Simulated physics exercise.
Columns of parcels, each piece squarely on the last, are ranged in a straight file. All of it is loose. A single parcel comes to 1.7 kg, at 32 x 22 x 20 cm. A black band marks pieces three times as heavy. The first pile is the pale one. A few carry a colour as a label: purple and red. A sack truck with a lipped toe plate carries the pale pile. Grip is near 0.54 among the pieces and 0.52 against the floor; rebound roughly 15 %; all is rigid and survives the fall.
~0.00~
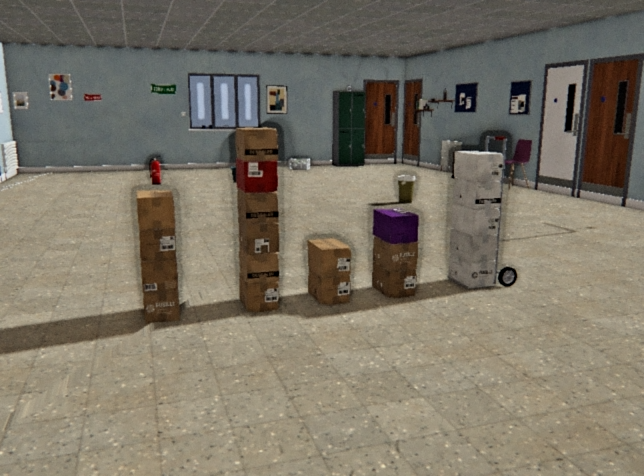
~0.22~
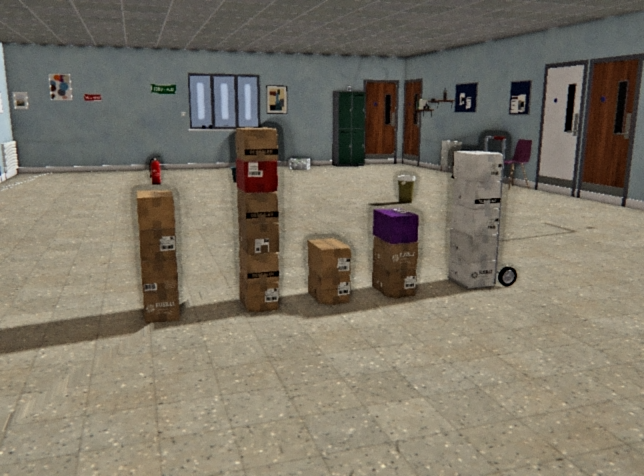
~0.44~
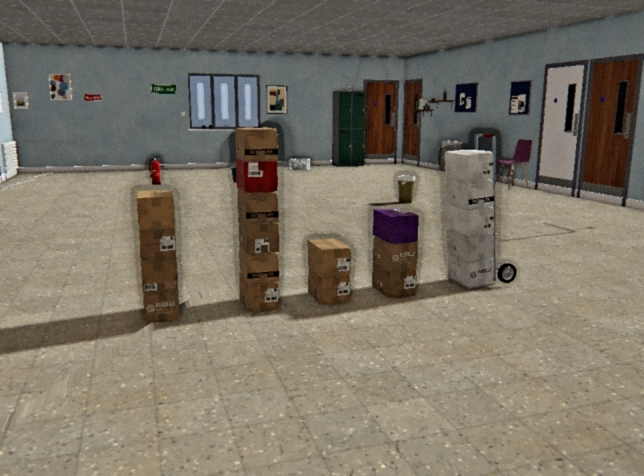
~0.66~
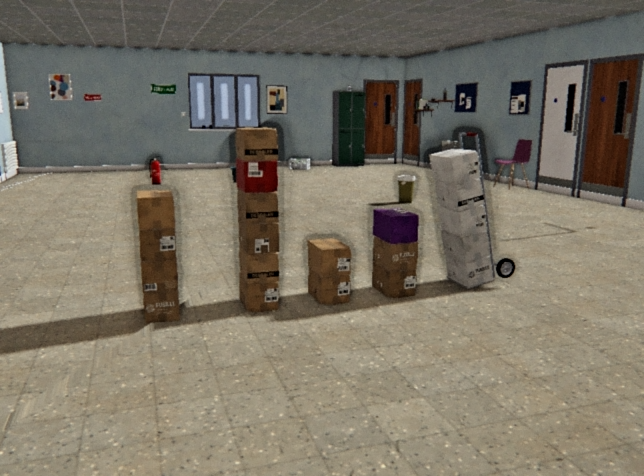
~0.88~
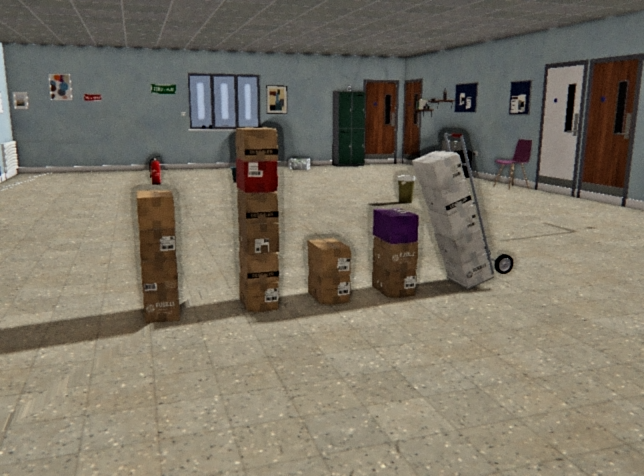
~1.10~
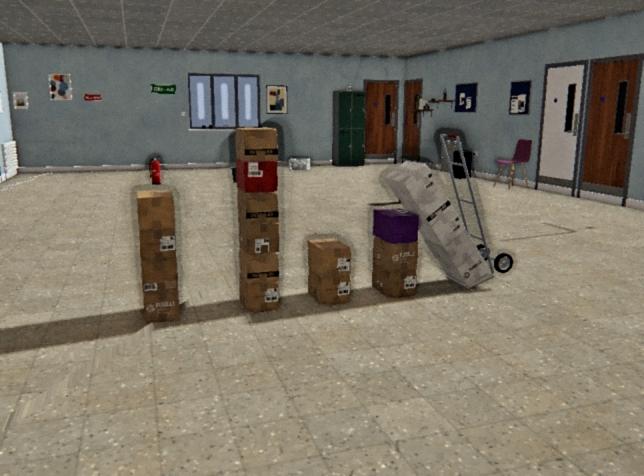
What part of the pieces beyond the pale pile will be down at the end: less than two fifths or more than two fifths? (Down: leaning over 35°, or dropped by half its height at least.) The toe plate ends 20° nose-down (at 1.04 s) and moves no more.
Ending down: Less than two fifths.
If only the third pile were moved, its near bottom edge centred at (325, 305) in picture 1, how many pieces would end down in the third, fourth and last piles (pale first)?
Then third 0, fourth 0, last 0.
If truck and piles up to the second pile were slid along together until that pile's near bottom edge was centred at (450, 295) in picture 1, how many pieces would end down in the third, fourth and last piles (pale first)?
Then third 0, fourth 0, last 0.
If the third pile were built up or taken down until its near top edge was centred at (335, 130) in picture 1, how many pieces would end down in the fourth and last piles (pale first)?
In that case fourth 5, last 4.
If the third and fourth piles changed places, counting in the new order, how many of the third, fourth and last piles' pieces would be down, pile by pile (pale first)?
In that case third 6, fourth 0, last 4.
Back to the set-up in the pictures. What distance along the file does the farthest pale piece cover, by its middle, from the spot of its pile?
About 140 cm.
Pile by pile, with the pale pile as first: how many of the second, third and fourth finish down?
Pieces: Second 3, third 0, fourth 0.
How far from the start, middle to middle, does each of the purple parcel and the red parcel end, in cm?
Purple 50, red 0.
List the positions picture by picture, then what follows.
In the first frame (pixels give the middle of a visible side), truck frame (503, 169) 0° forward; red parcel (261, 177); purple parcel (405, 230); none of the others has stirred.
Truck frame (502, 169) 0° forward; red parcel (261, 177), in the second frame.
Truck frame (494, 167) 5° forward, top of the pale pile leaning 5°; red parcel (261, 177); none of the others has stirred, in the third frame.
Truck frame (480, 165) 12° forward, top of the pale pile leaning 12°; red parcel (261, 177); none of the others has stirred, in the fourth frame.
Truck frame (468, 165) 18° forward, top of the pale pile leaning 21°; red parcel (261, 177); none of the others has stirred, in the fifth frame.
Truck frame (465, 165) 20° forward, top of the pale pile leaning 35°; red parcel (261, 177); purple parcel (405, 230); none of the others has stirred, in the sixth frame.
After 1.22 s, 5 of the pale pile down; none of the 15 other parcels down, 3 disturbed; purple parcel 3° from how it stood.
After 1.44 s, 5 of the pale pile down; none of the 15 other parcels down, 3 disturbed; purple parcel 12° from how it stood.
After 1.70 s, 5 of the pale pile down; 2 of the 15 other parcels down; purple parcel 35° from how it stood.
After 1.94 s, 5 of the pale pile down; 3 of the 15 other parcels down; purple parcel 24° from how it stood, 12 cm lower.
In the end (3.1 s), 5 of the pale pile down; 3 of the 15 other parcels down; purple parcel 24° from how it stood, 12 cm lower; red parcel unmoved. That is 20 per cent. From the last view, middles, purple parcel near (329, 247), red parcel near (255, 175).
